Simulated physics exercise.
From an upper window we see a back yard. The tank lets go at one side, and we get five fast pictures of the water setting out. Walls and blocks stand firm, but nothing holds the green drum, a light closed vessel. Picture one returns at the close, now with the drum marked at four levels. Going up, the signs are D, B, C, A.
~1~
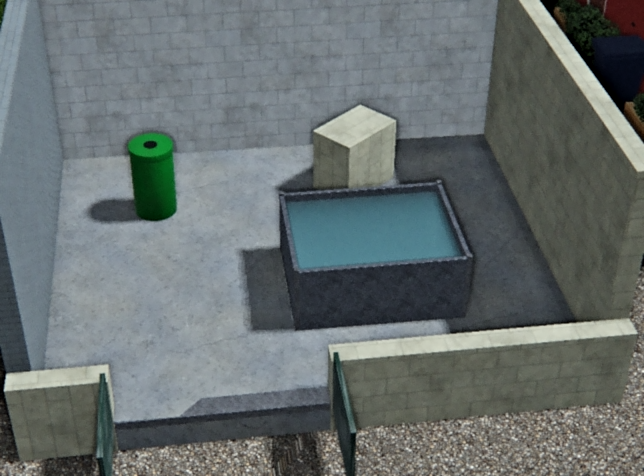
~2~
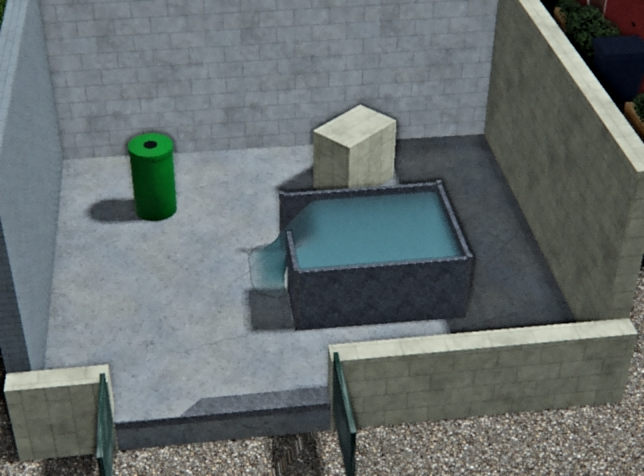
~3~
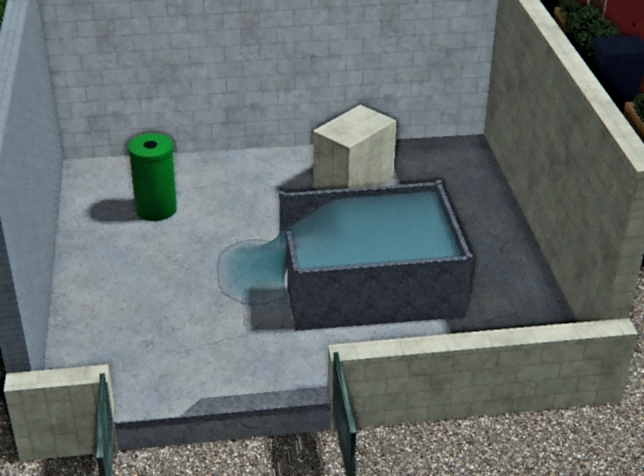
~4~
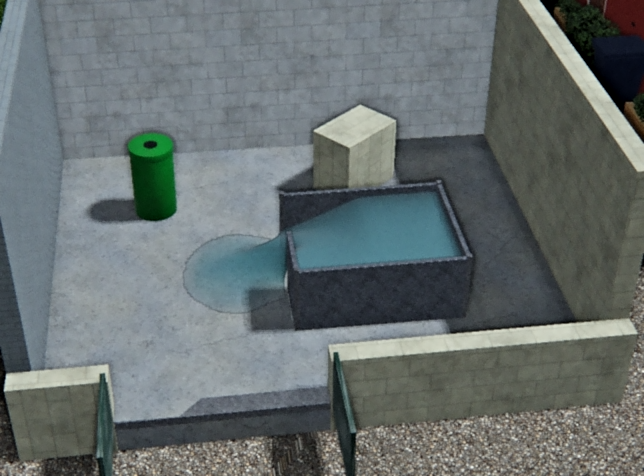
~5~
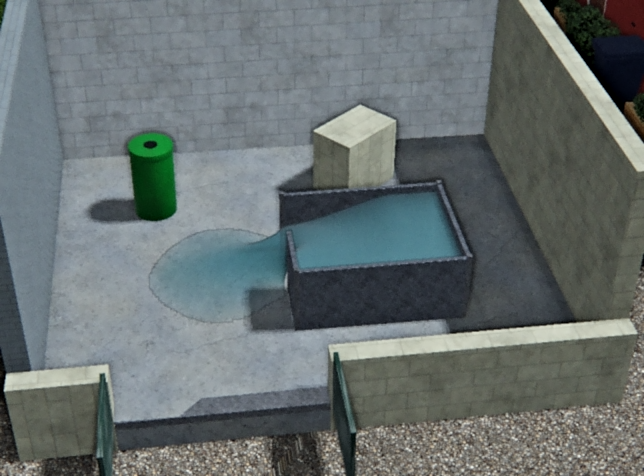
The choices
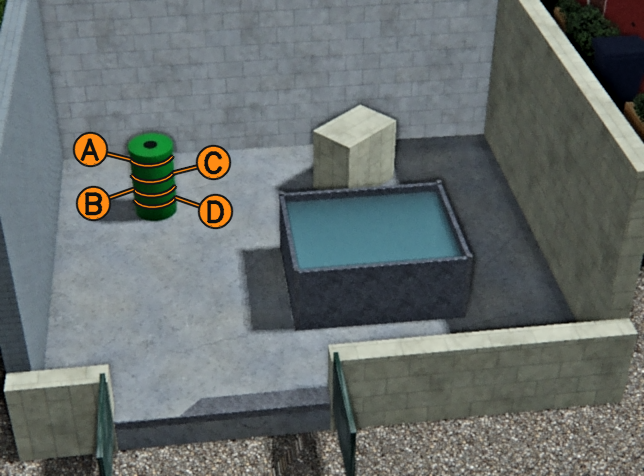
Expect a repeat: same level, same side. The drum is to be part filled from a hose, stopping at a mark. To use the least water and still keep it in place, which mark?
I would pick mark D.
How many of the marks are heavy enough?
All four.
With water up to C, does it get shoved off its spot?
No, that is safe.
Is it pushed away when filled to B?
No.
In orange, A at (151, 165); B at (154, 195); C at (152, 182); D at (155, 207); from the bottom up D, B, C, A.
Choosing A, it does not move.
Choosing B, it does not move.
Choosing C, it does not move.
Choosing D, it does not move.
